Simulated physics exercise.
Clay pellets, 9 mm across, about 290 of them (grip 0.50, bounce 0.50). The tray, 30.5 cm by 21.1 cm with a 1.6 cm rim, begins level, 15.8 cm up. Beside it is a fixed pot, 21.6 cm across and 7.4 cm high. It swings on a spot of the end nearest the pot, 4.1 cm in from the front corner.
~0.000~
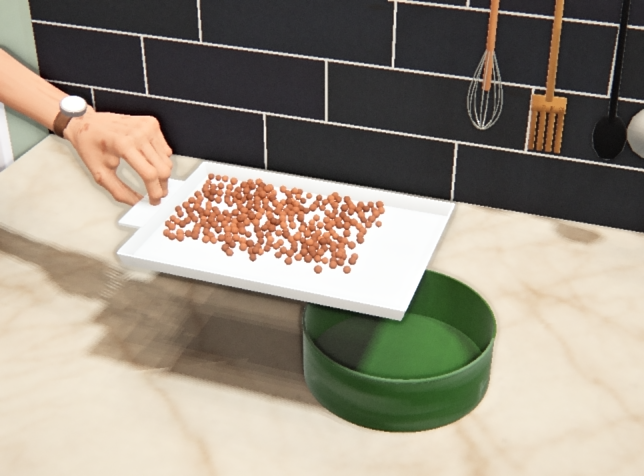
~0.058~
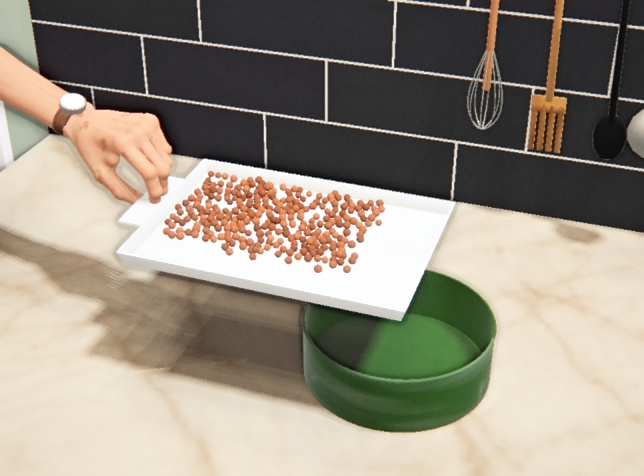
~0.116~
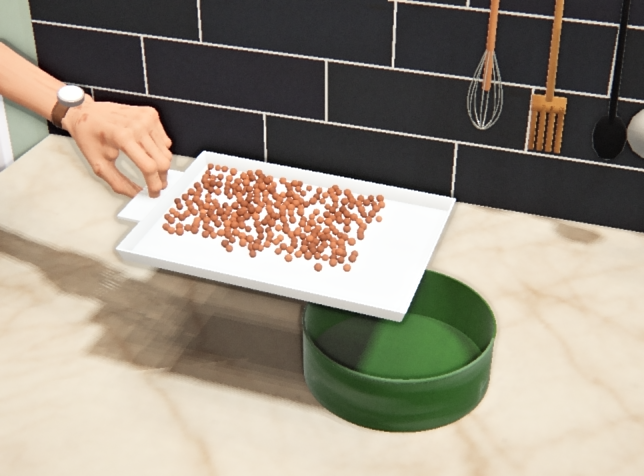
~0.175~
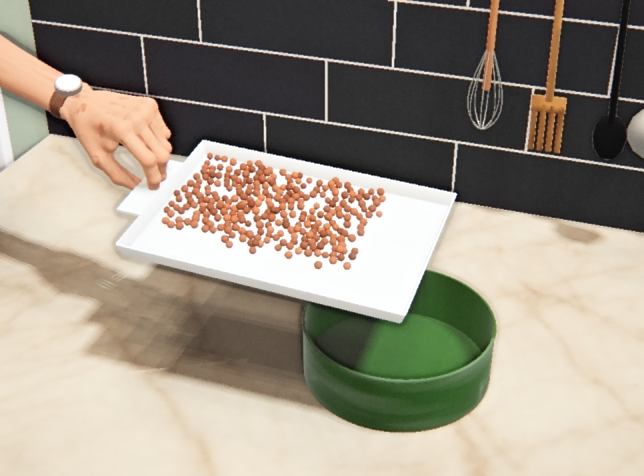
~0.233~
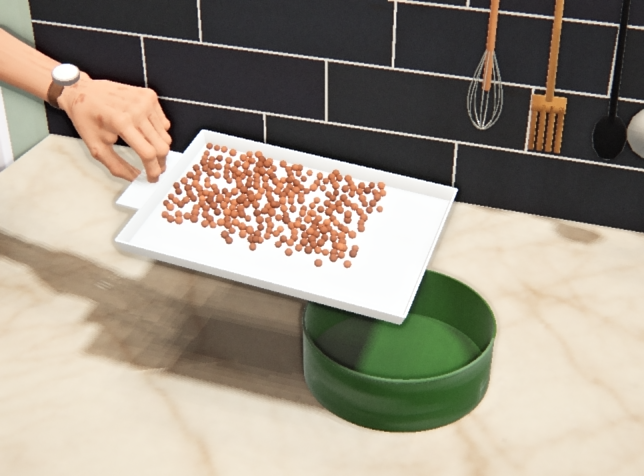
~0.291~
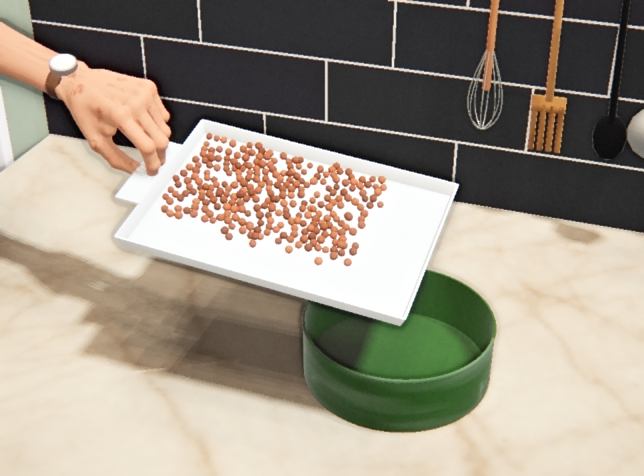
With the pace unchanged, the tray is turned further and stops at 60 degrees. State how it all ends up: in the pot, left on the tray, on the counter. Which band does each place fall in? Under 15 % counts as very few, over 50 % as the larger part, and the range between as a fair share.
Pot: Very few. Tray: The larger part. Counter: Very few.
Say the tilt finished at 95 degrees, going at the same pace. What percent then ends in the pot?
Roughly 0 percent.
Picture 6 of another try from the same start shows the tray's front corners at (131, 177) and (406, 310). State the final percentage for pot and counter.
Split: Pot = 15, counter = 30.
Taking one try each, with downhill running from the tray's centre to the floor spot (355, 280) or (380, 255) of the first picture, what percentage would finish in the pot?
I'd put it at roughly 0 per cent for the first tilt and roughly 5 per cent for the second.
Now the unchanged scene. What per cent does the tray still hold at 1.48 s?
Of the load, some 95 percent.
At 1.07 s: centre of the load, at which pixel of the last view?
My estimate is roughly (316, 259).
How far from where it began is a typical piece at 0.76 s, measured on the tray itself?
Some 9 cm.
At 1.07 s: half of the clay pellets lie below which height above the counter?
Height: Around 20 cm.
After 0.76 s, tilt 35 degrees; the tray holds 100 %, the pot 0 %.
Then, at 1.07 s, tilt 50 degrees; the tray holds 95 %, the pot 0 %.
After 1.48 s, tilt 60 degrees; the tray holds 95 %, the pot 0 %.
In the end, at 1.9 s, pot 0 %, tray 95 %, counter 5 %.
